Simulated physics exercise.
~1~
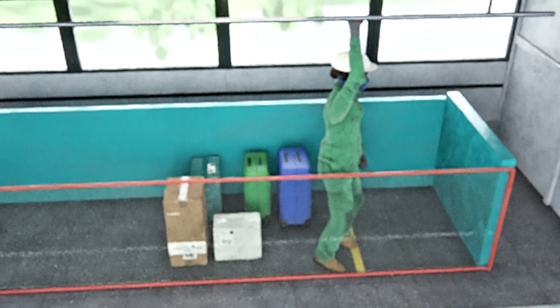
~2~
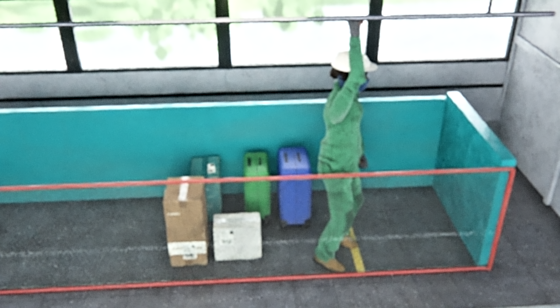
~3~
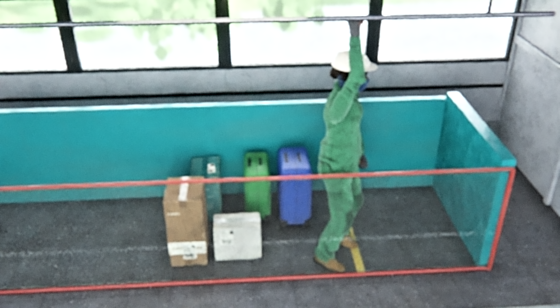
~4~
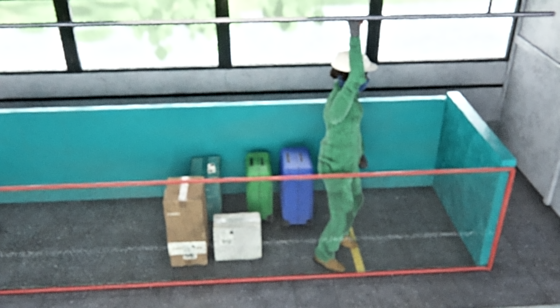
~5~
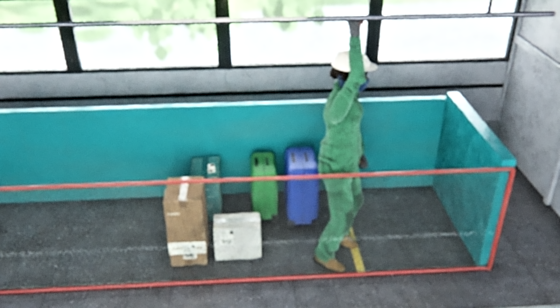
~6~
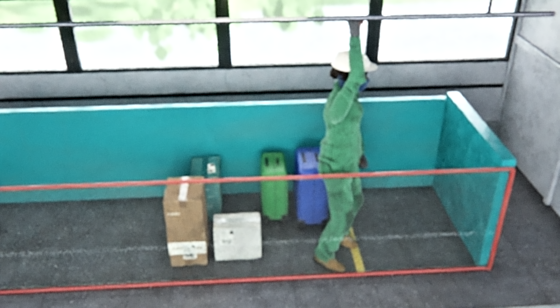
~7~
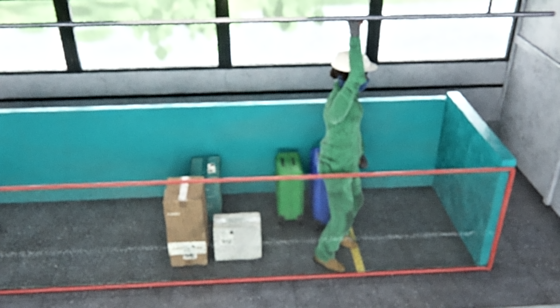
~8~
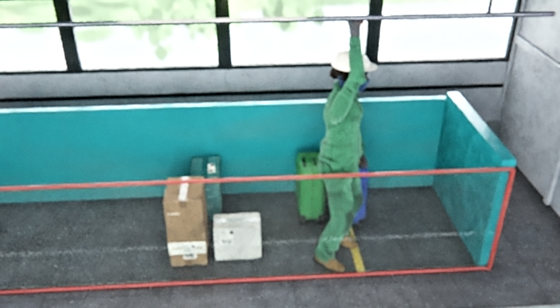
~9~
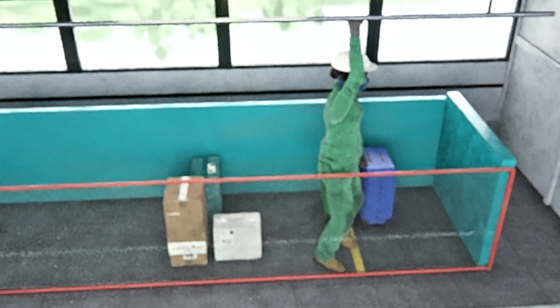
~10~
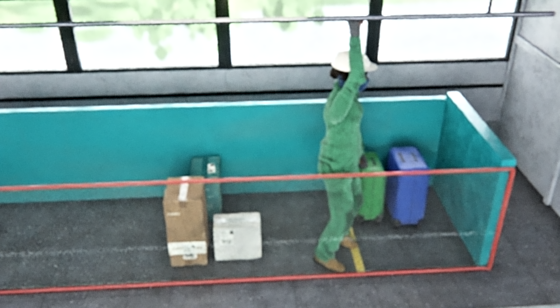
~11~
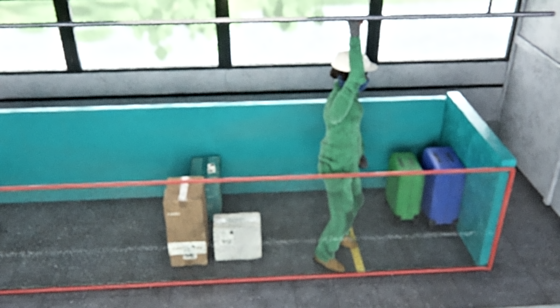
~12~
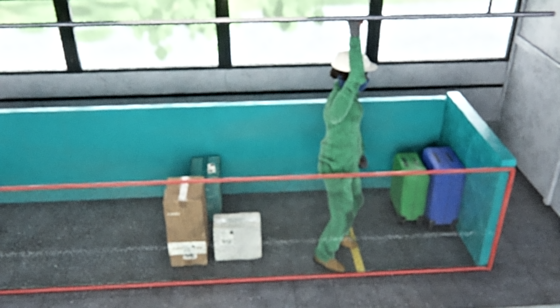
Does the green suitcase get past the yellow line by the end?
Yes, the green suitcase slides right behind the person and ends up standing beyond the yellow line, next to the blue one.
